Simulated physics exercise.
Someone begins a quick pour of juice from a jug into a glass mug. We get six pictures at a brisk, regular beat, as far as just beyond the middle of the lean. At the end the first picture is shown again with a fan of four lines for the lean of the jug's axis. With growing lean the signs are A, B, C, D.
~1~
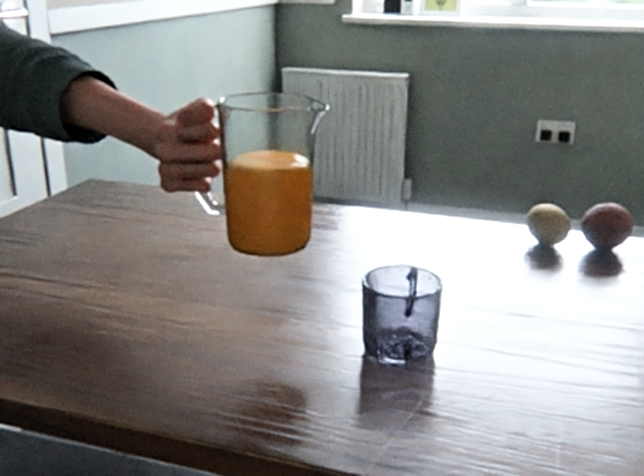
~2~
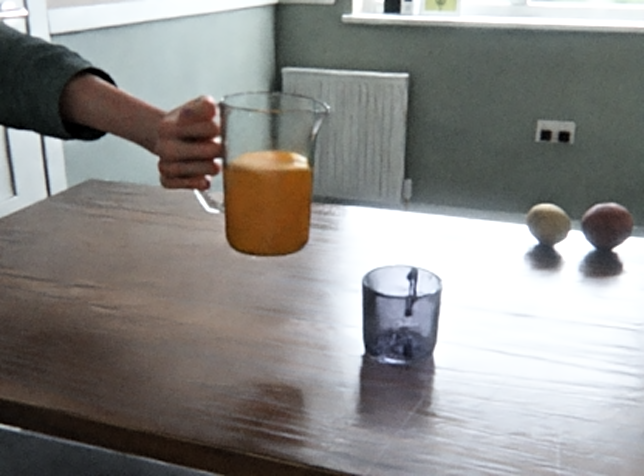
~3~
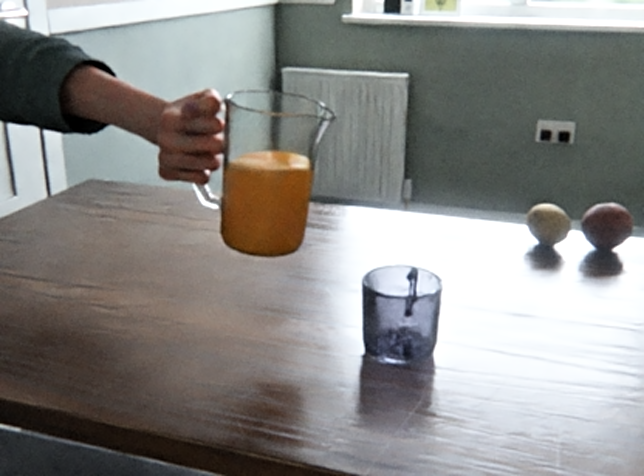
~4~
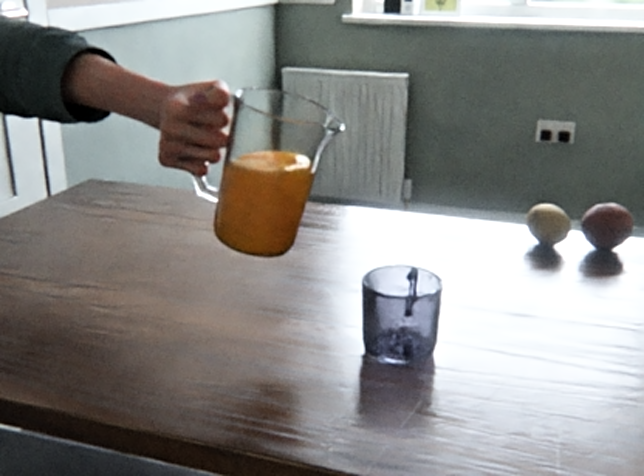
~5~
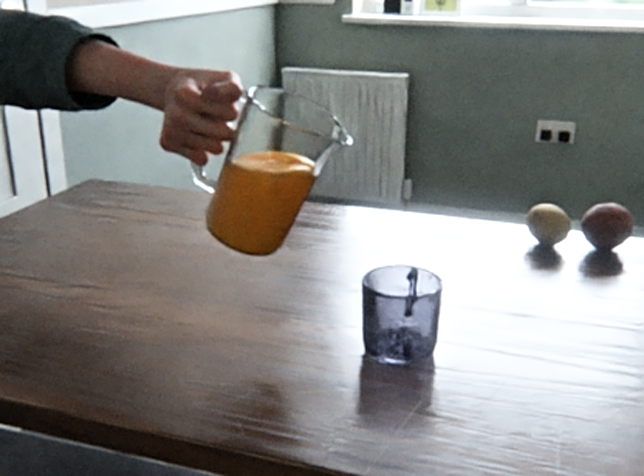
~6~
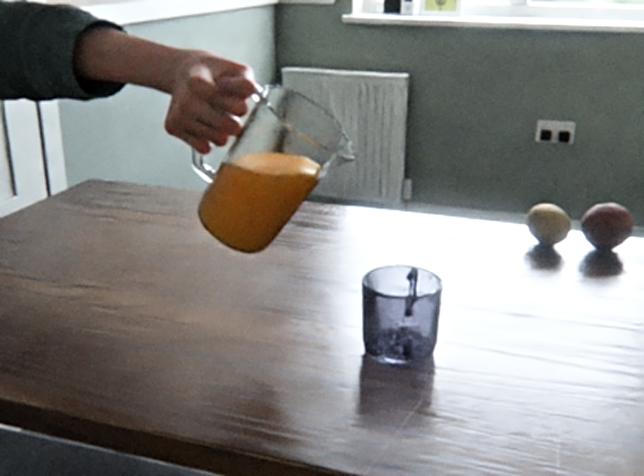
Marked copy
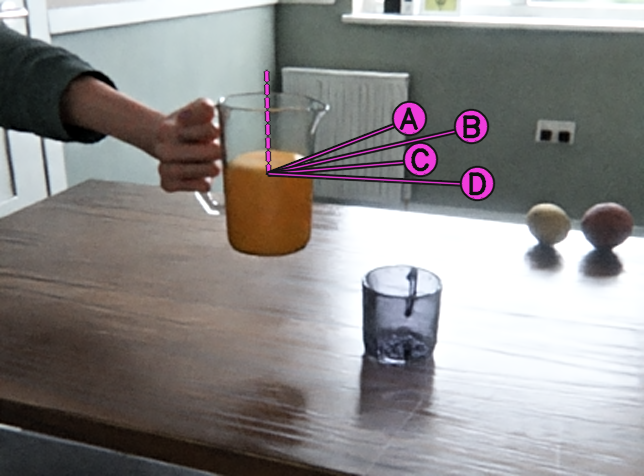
In this clip, a hand holds a clear jug of orange juice upright above a wooden table, to the left of an empty purple-tinted glass, then steadily tilts the jug to the right, with the juice staying inside.
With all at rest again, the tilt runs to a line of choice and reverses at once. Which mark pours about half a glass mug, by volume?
Tilt B.
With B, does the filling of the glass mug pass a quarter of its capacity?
Yes.
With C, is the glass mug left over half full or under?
Over.
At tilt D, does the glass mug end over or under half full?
Over half.
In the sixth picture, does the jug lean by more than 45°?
No.
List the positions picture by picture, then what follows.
The first picture shows upright, lip at (325, 108); rim of the glass mug round (402, 280); nothing has left yet.
The second picture shows upright, lip at (327, 111); nothing has left yet.
The third picture shows tipped about 7°, lip at (333, 117); nothing has left yet.
The fourth picture shows tipped about 15°, lip at (341, 128); nothing has left yet.
The fifth picture shows tipped about 24°, lip at (348, 142); nothing has left yet.
The sixth picture shows tipped about 34°, lip at (353, 158); nothing has left yet.
In magenta, A at (393, 125); B at (455, 131); C at (403, 162); D at (460, 183).
For tilt A, the glass mug ends with about 27 % of what it can hold.
For tilt B, the glass mug ends with about 51 % of what it can hold.
For tilt C, the glass mug ends with about 75 % of what it can hold.
For tilt D, the glass mug ends with about 93 % of what it can hold; 7 % of the juice is spilt.
